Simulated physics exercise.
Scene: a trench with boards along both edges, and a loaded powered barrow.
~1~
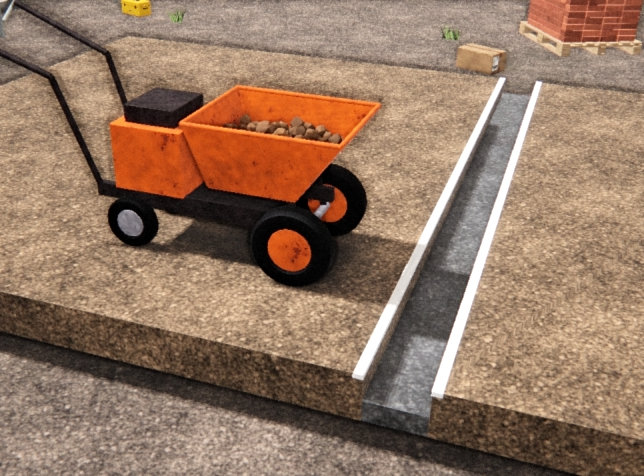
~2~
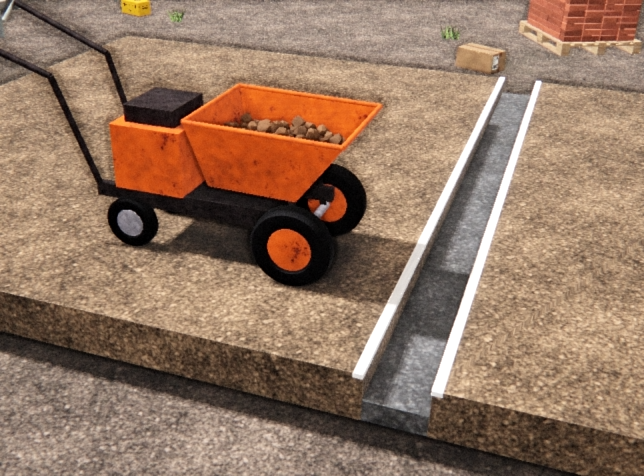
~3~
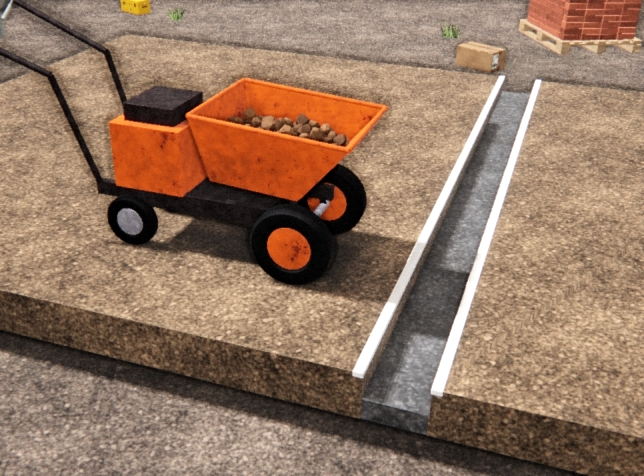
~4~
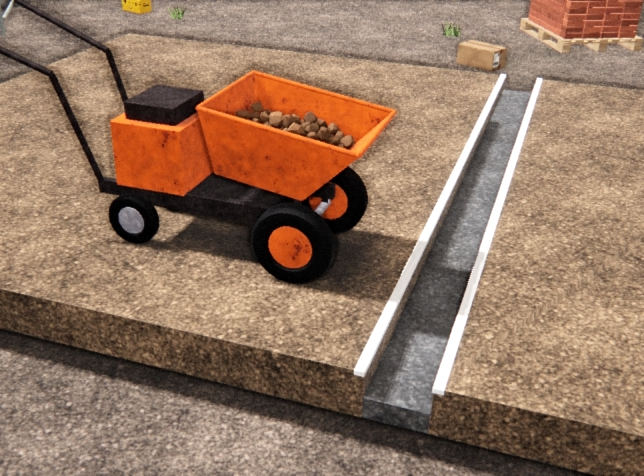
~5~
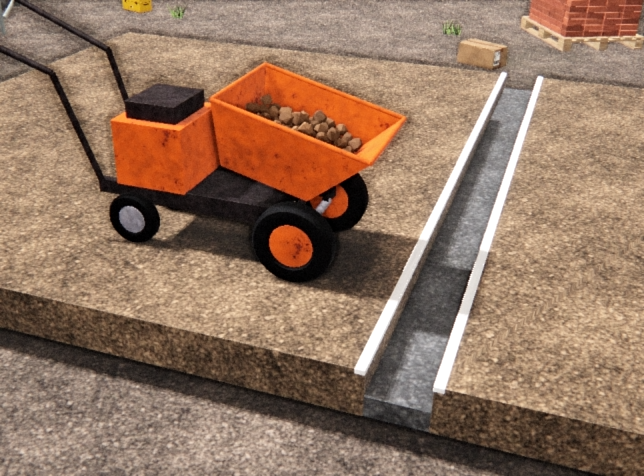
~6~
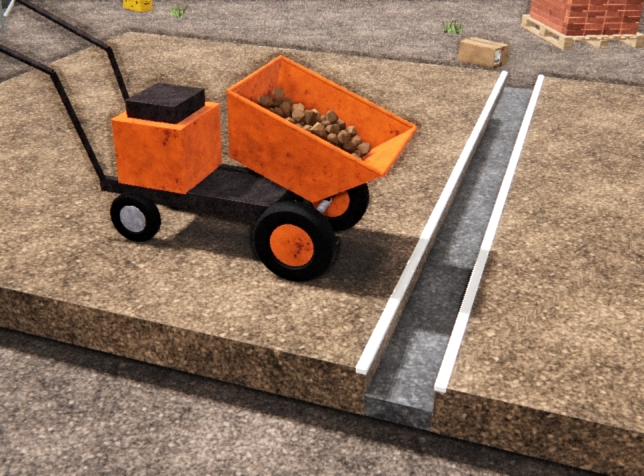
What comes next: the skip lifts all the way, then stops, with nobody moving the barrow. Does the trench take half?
The trench is likely to gain the main share of it.
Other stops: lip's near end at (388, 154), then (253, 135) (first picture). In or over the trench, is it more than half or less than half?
With the lip at the first place the share is short of one half; at the second place it is short of one half.
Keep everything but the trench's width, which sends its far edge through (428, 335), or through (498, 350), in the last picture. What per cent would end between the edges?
The first case gives close to 30 per cent and the second close to 90 per cent.
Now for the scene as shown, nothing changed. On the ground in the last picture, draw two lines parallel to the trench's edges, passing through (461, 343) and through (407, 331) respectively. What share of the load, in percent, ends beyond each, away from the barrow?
Respectively 10 and 60 percent.
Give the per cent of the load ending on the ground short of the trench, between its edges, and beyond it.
In percent, around: Short 0; between 70; beyond 10.
Just after the last frame, skip tipped steeply; every one in the skip.
A moment on, skip tipped right over; the larger part in the skip; roughly a quarter in or heaped over the trench; just a few beyond it.
Further on, skip tipped right over; roughly a quarter in the skip; roughly two thirds in or heaped over the trench; about a tenth beyond it.
When it is over, skip tipped right over; roughly a quarter in the skip; roughly two thirds in or heaped over the trench; about a tenth beyond it.
